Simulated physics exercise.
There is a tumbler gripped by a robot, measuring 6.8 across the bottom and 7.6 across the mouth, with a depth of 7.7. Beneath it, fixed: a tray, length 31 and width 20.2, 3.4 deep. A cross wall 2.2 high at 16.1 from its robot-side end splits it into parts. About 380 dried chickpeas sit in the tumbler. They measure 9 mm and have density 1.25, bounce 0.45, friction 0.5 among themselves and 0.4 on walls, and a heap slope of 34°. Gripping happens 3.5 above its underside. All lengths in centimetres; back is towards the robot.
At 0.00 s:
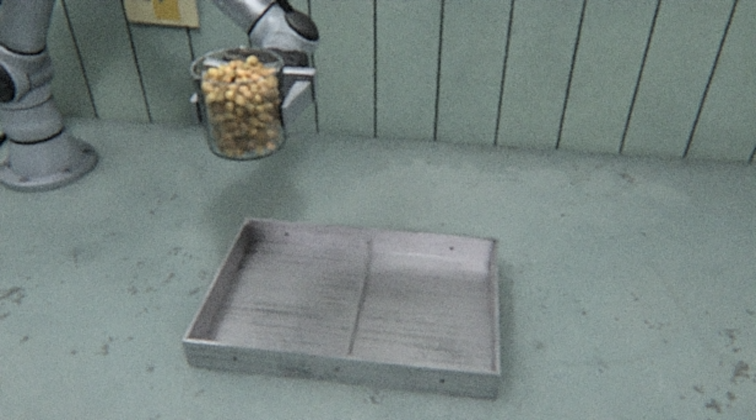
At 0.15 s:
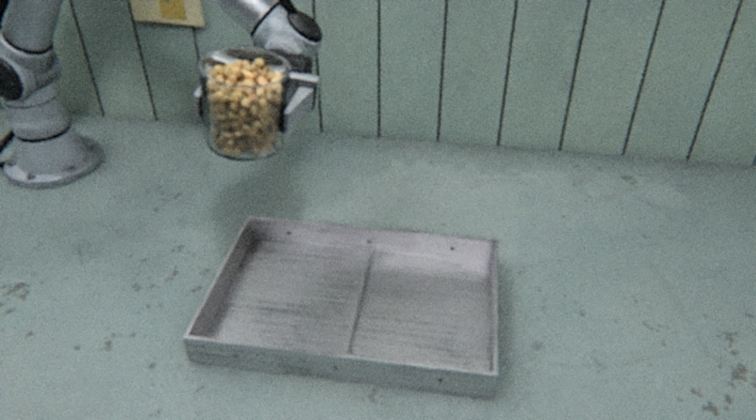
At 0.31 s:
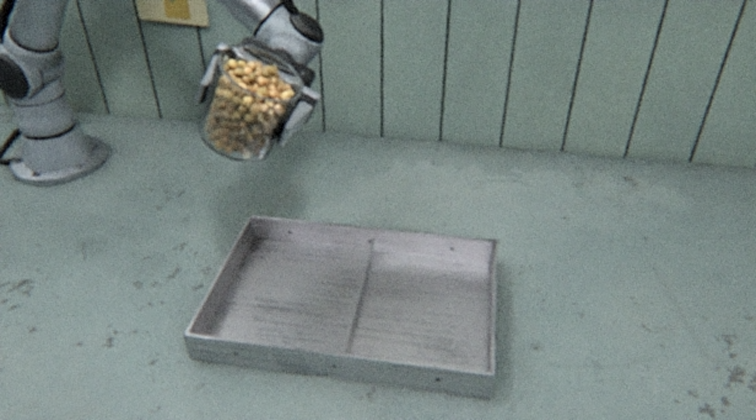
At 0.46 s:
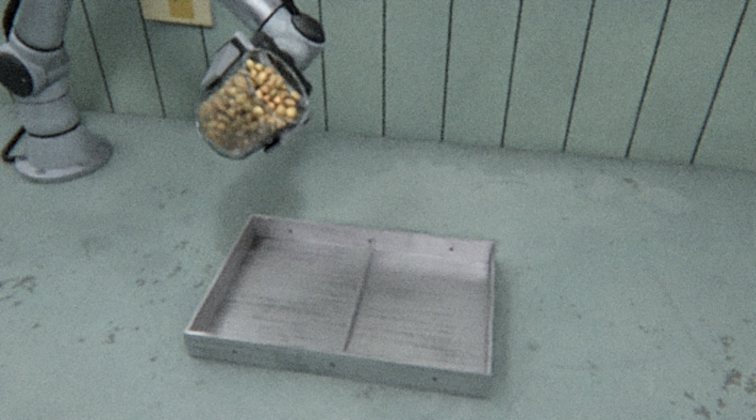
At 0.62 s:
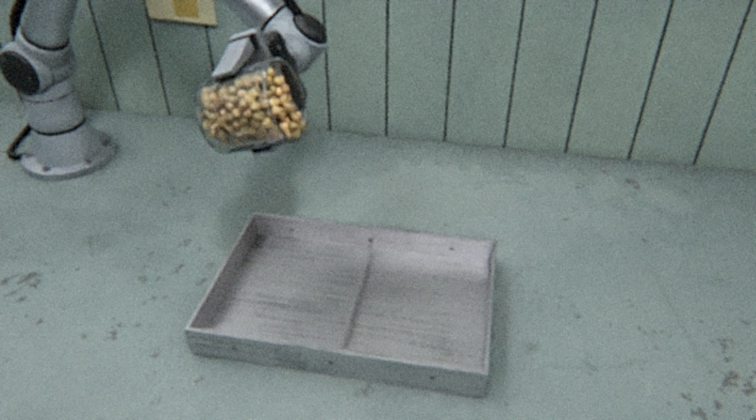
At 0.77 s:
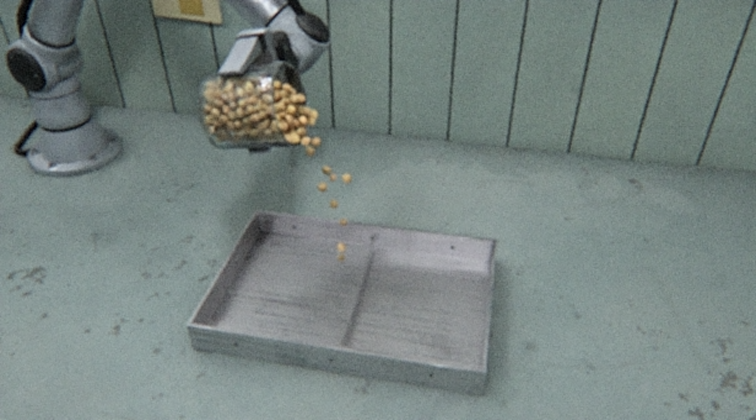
In the video, a robot arm holds a clear tumbler full of dried chickpeas above an empty, divided grey tray and tilts it steadily to the right until a few chickpeas spill from its mouth and drop toward the tray.
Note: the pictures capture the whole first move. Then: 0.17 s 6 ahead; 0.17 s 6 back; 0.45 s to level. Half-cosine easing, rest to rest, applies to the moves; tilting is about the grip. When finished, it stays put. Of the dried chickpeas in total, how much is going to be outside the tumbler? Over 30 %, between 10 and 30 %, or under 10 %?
Over 30 %.
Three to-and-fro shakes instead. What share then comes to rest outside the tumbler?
That would give close to 85 percent.
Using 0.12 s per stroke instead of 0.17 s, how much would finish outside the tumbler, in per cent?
80 %.
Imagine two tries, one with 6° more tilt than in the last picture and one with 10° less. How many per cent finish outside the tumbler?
First try around 70 %, second around 35 %.
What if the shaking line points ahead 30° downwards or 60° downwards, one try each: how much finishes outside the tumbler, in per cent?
You'd get about 35 per cent with the first setting and about 20 per cent with the second.
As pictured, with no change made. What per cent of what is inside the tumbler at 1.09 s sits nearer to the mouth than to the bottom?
Something near 60 per cent is there.
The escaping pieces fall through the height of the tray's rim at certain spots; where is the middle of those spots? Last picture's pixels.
Around (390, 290).
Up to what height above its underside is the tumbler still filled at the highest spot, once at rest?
Some 5.5 cm.
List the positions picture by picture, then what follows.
In the first picture, the tumbler middle at (243, 106), level; upper third of the load around (241, 86), from x 205 to 280, top at y 60; 382 in the tumbler.
In the second picture, the tumbler middle at (245, 106), tilted 7° forward; upper third of the load around (244, 87), from x 210 to 280, top at y 60.
In the third picture, the tumbler middle at (247, 107), tilted 27° forward; upper third of the load around (246, 89), from x 210 to 290, top at y 65.
In the fourth picture, the tumbler middle at (249, 108), tilted 51° forward; upper third of the load around (247, 90), from x 205 to 295, top at y 65.
In the fifth picture, the tumbler middle at (250, 109), tilted 71° forward; upper third of the load around (248, 91), from x 205 to 300, top at y 75.
In the sixth picture, the tumbler middle at (252, 108), tilted 78° forward; upper third of the load around (244, 94), from x 210 to 345, top at y 75; 371 in the tumbler, 1 in the robot-side part, 10 in flight or on a rim.
After 1.09 s, tilted 78° forward, highest piece 25 above the table; 200 in the tumbler, 28 in the far-side part, 5 in the robot-side part, 149 in flight or on a rim.
After 1.40 s, tilted 21° forward, highest piece 28 above the table; 167 in the tumbler, 149 in the far-side part, 62 in the robot-side part, 3 on the table or floor, 1 in flight or on a rim.
After 1.76 s, level, highest piece 27 above the table; 167 in the tumbler, 149 in the far-side part, 63 in the robot-side part, 3 on the table or floor.
After 2.81 s, level, highest piece 27 above the table; 167 in the tumbler, 149 in the far-side part, 63 in the robot-side part, 3 on the table or floor.
In the end, 167 in the tumbler, 149 in the far-side part, 63 in the robot-side part, 3 on the table or floor. That is 56 % outside the tumbler.
